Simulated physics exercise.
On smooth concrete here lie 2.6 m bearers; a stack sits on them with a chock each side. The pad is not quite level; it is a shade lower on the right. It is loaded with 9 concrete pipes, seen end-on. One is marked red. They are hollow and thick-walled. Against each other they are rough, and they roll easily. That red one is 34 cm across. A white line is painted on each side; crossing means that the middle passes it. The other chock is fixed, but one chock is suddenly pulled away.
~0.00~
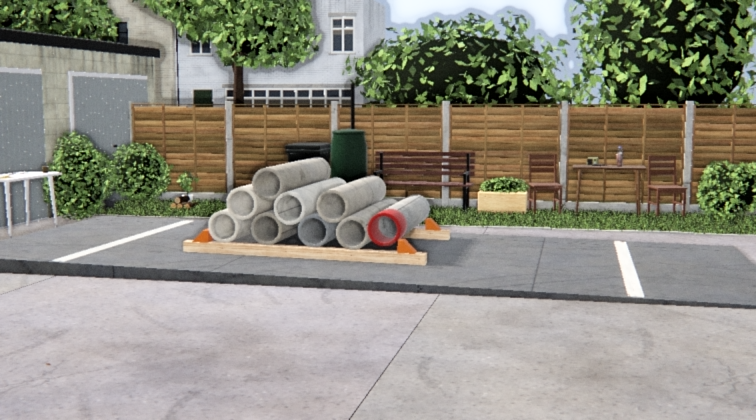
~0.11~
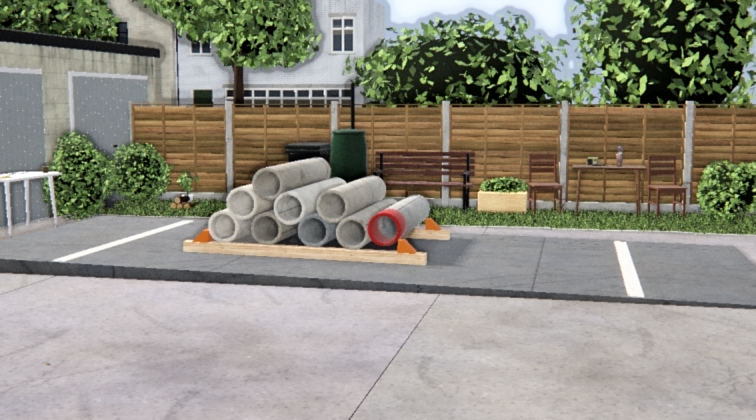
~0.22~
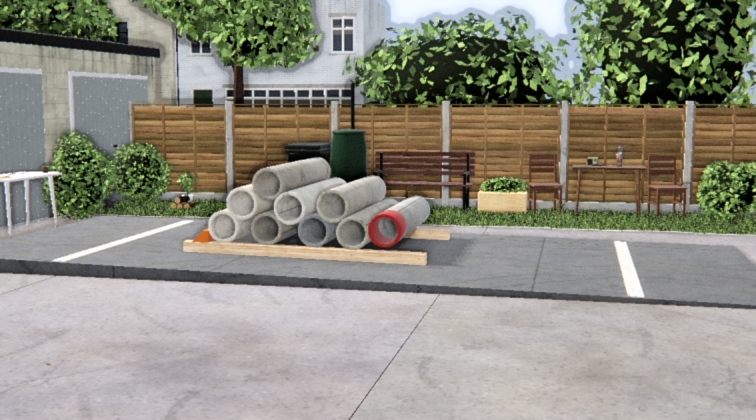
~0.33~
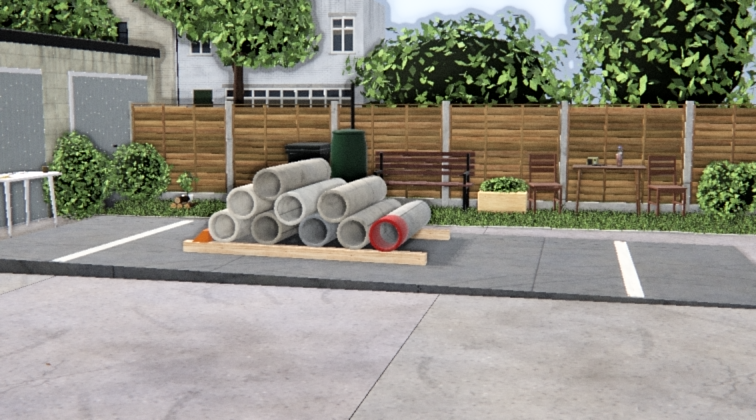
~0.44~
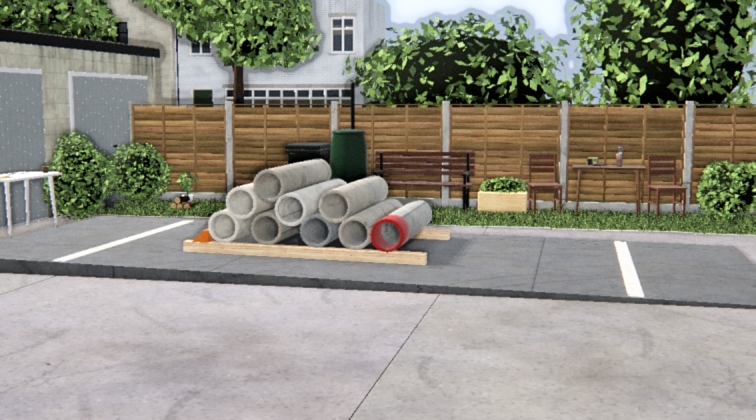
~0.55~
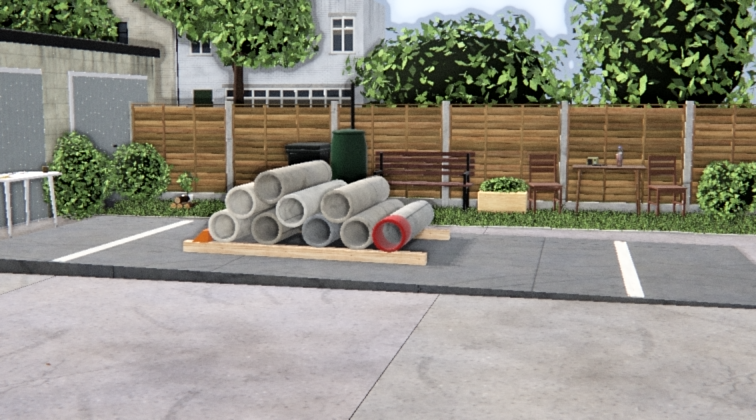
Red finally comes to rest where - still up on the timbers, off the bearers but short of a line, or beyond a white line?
It comes to rest beyond a white line.
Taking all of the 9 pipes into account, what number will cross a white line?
The answer is 4.
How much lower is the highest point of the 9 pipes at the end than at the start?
The top drops by around 20 cm.
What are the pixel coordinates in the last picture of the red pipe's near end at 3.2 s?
(520, 254), roughly.
After 1.7 s, red is on the bearers, 5 cm from the bearers' right end, rolling right; 0 of 9 have crossed.
After 3.2 s, red is off the bearers, 105 cm short of the right line, rolling right; 0 of 9 have crossed.
After 5.0 s, red is past the right line; 1 of 9 has crossed.
At rest (10.8 s), red is past the right line; 4 of 9 have crossed.
